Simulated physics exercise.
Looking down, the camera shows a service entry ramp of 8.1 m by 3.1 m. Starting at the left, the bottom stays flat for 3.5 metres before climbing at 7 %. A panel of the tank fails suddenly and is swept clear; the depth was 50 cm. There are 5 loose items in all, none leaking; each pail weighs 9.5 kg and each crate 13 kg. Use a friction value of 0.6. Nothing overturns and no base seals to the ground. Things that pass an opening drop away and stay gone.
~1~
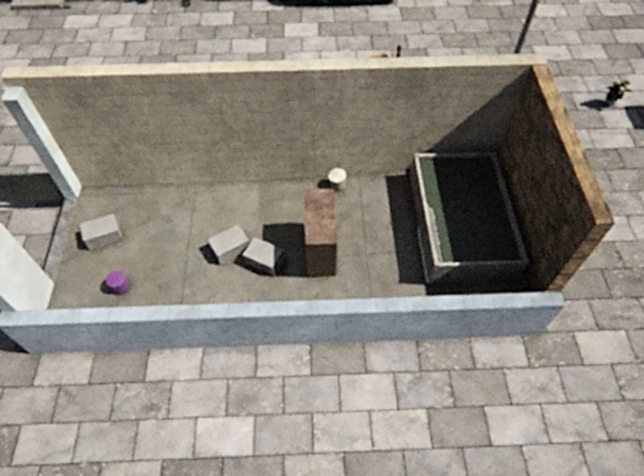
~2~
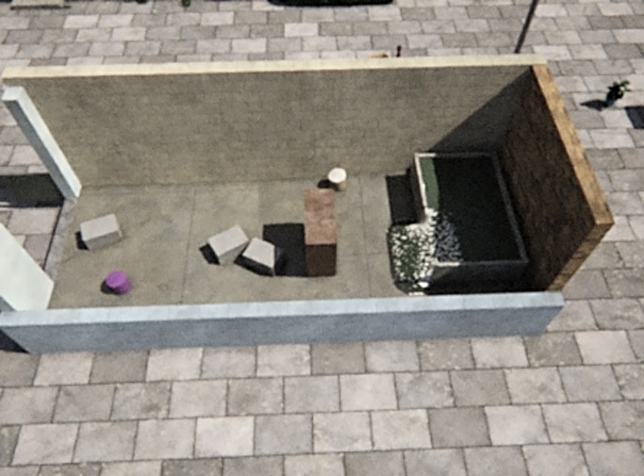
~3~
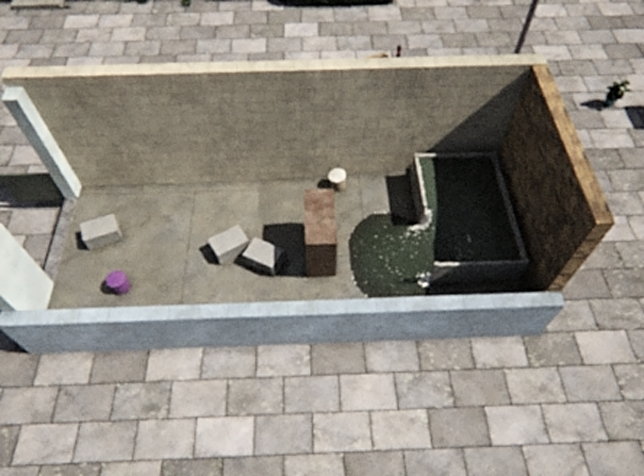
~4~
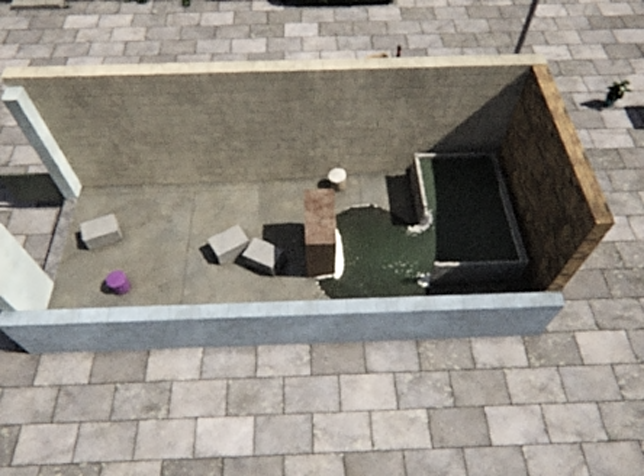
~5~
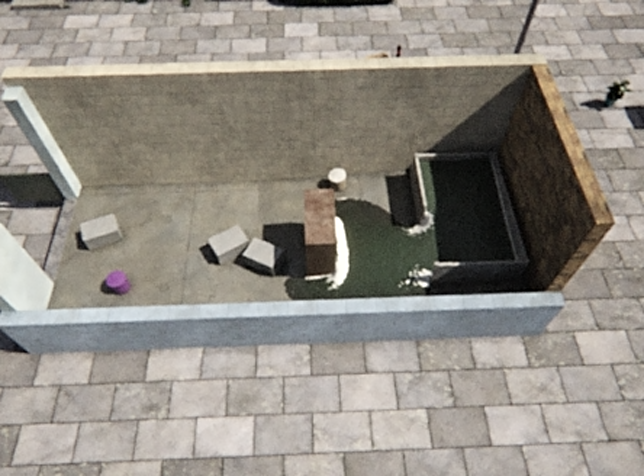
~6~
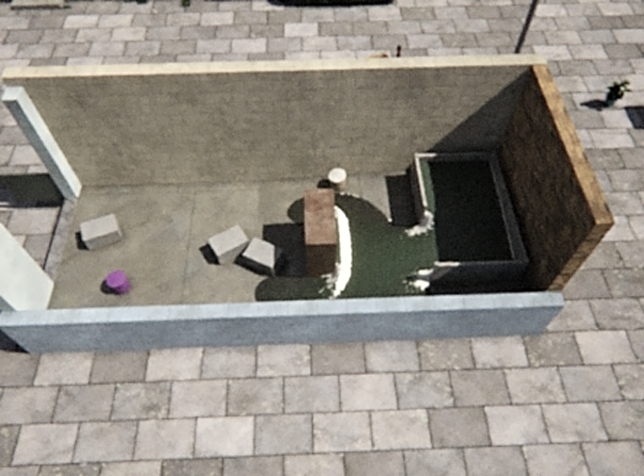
At the start, dark water sits in a tank at the right end of a walled enclosure, with blocks and a purple pail on dry floor. The tank's left side opens and water pours out in white froth, spreading left and curling around the brown block, while the loose items stay still.
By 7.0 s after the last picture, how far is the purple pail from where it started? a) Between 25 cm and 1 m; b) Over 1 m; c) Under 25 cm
(b) Over 1 m.
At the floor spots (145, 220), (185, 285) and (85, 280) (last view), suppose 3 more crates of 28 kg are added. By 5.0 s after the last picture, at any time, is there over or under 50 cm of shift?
Result, in sequence: Not exceeded, exceeded, exceeded.
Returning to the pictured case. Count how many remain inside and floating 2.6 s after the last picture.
That would be 1 of them.
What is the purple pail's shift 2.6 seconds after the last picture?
It has shifted about 120 cm.
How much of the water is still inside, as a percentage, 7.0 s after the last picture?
Close to 64 in a hundred parts remain.
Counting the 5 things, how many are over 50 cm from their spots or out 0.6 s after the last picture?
The number comes to 0.
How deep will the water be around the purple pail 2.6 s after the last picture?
I'd put it at about 13 cm.
Then, 0.6 s after the last picture the purple pail is near (116, 279), 0.0 m from its start, aground; 0 of 5 are out; 0 afloat.
Then, 2.6 s after the last picture the purple pail is near (62, 257), 1.1 m from its start, afloat; 0 of 5 are out; 1 afloat.
Then, 4.6 s after the last picture the purple pail has gone out; 1 of 5 are out; 1 afloat.
Then, 7.0 s after the last picture the purple pail has gone out; 2 of 5 are out; 0 afloat.
